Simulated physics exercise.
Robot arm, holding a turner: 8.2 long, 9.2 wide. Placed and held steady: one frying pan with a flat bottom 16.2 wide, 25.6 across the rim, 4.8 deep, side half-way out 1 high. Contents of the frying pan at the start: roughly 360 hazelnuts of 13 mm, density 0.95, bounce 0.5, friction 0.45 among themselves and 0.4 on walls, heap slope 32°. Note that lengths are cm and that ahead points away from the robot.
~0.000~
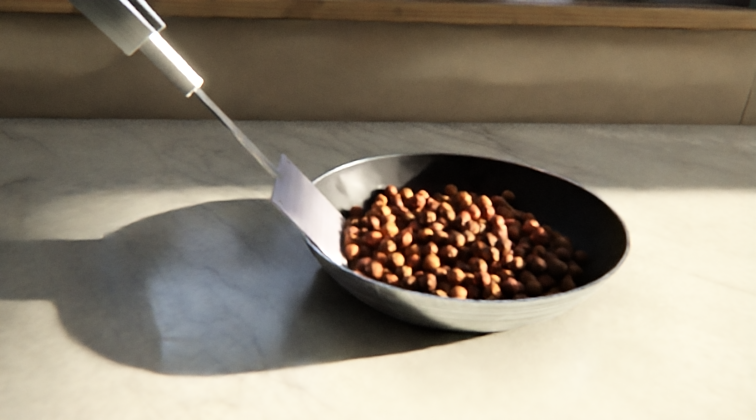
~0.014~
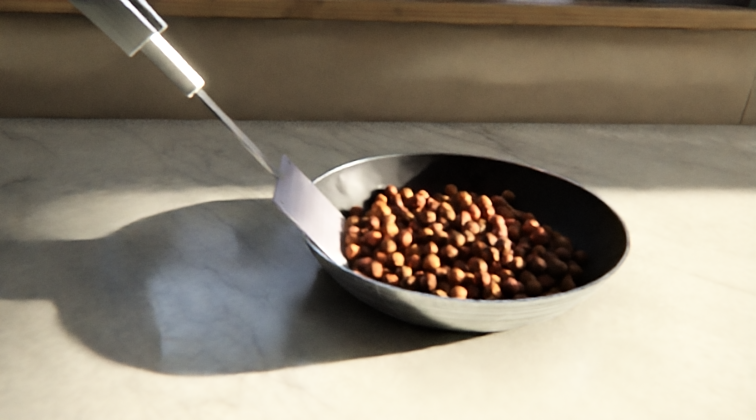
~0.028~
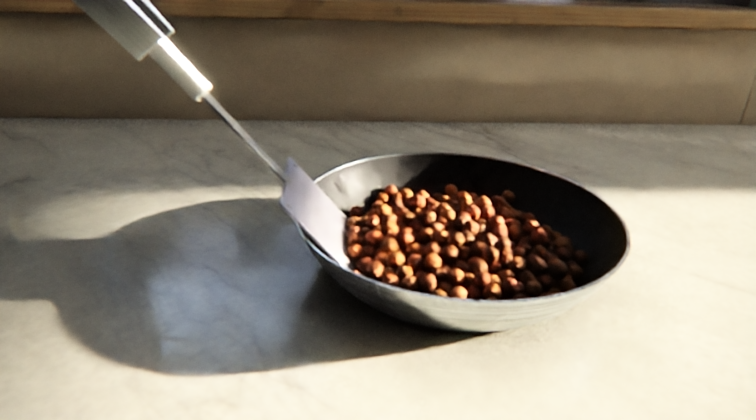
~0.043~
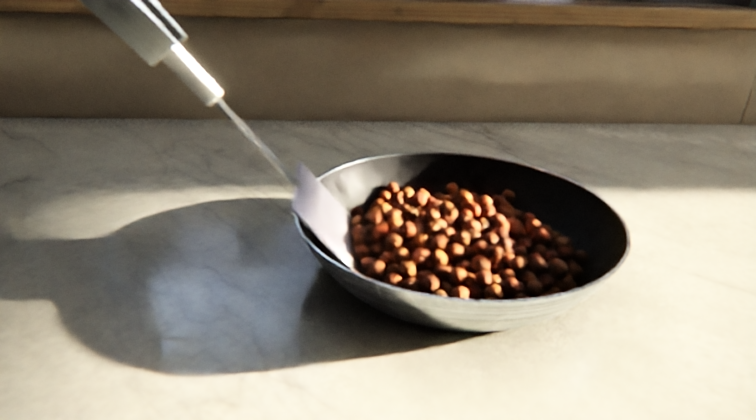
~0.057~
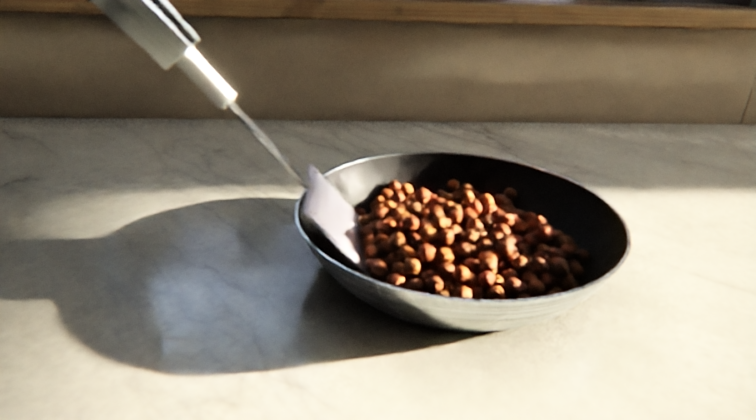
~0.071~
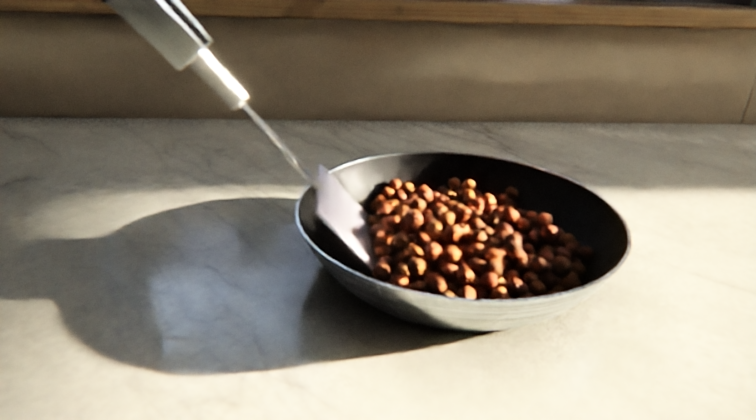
A robot arm, its grey metal end reaching in from the upper left, holds a turner over a pale, sunlit stone counter seen from slightly above. The turner's flat pale blade rests at the left side of a dark frying pan heaped with reddish-brown hazelnuts, long shadows lying to the left. The blade slides slowly rightward into the pan, nudging the nearest nuts slightly, while the pan stays still.
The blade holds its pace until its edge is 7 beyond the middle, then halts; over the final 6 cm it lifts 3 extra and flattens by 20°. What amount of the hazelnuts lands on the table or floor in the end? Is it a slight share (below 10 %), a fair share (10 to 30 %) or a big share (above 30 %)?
It is a slight share.
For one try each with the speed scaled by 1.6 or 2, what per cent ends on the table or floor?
I'd say near 10 and then near 20 per cent.
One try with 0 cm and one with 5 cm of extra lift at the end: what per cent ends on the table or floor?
You'd get some 0 per cent with the first setting and some 5 per cent with the second.
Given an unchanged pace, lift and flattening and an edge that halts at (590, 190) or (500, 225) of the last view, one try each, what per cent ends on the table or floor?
The two tries give near 40 and near 0 in a hundred.
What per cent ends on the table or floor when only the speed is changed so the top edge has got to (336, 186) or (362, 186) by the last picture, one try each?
Close to 10 per cent in the first try and close to 25 per cent in the second.
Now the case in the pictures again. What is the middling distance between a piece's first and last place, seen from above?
Roughly 4 cm.
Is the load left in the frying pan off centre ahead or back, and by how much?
Ahead of centre, near 4.5 centimetres.
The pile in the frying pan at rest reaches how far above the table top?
6.5 cm.
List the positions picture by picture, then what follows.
Turner top edge at (277, 175), sloping 50°; upper third of the load around (457, 239), from x 350 to 580, top at y 190; 360 in the frying pan, in the first picture.
Turner top edge at (279, 176), sloping 50°; upper third of the load around (457, 239), from x 350 to 580, top at y 190, in the second picture.
Turner top edge at (285, 179), sloping 50°; upper third of the load around (457, 238), from x 355 to 580, top at y 190, in the third picture.
Turner top edge at (296, 183), sloping 50°; upper third of the load around (448, 234), from x 355 to 580, top at y 190, in the fourth picture.
Turner top edge at (307, 186), sloping 50°; upper third of the load around (453, 233), from x 355 to 580, top at y 185, in the fifth picture.
Turner top edge at (319, 186), sloping 50°; upper third of the load around (463, 232), from x 360 to 585, top at y 185; 360 in the frying pan, in the sixth picture.
By 0.15 s, sloping 50°, highest piece 4 above the table; 360 in the frying pan.
By 0.23 s, sloping 42°, highest piece 6 above the table; 360 in the frying pan.
By 0.47 s, sloping 30°, highest piece 6 above the table; 346 in the frying pan, 11 on the table or floor, 3 on the blade or in flight.
By 1.52 s, sloping 30°, highest piece 6 above the table; 346 in the frying pan, 14 on the table or floor.
Final count, 346 in the frying pan, 14 on the table or floor. That is 4 % on the table or floor.
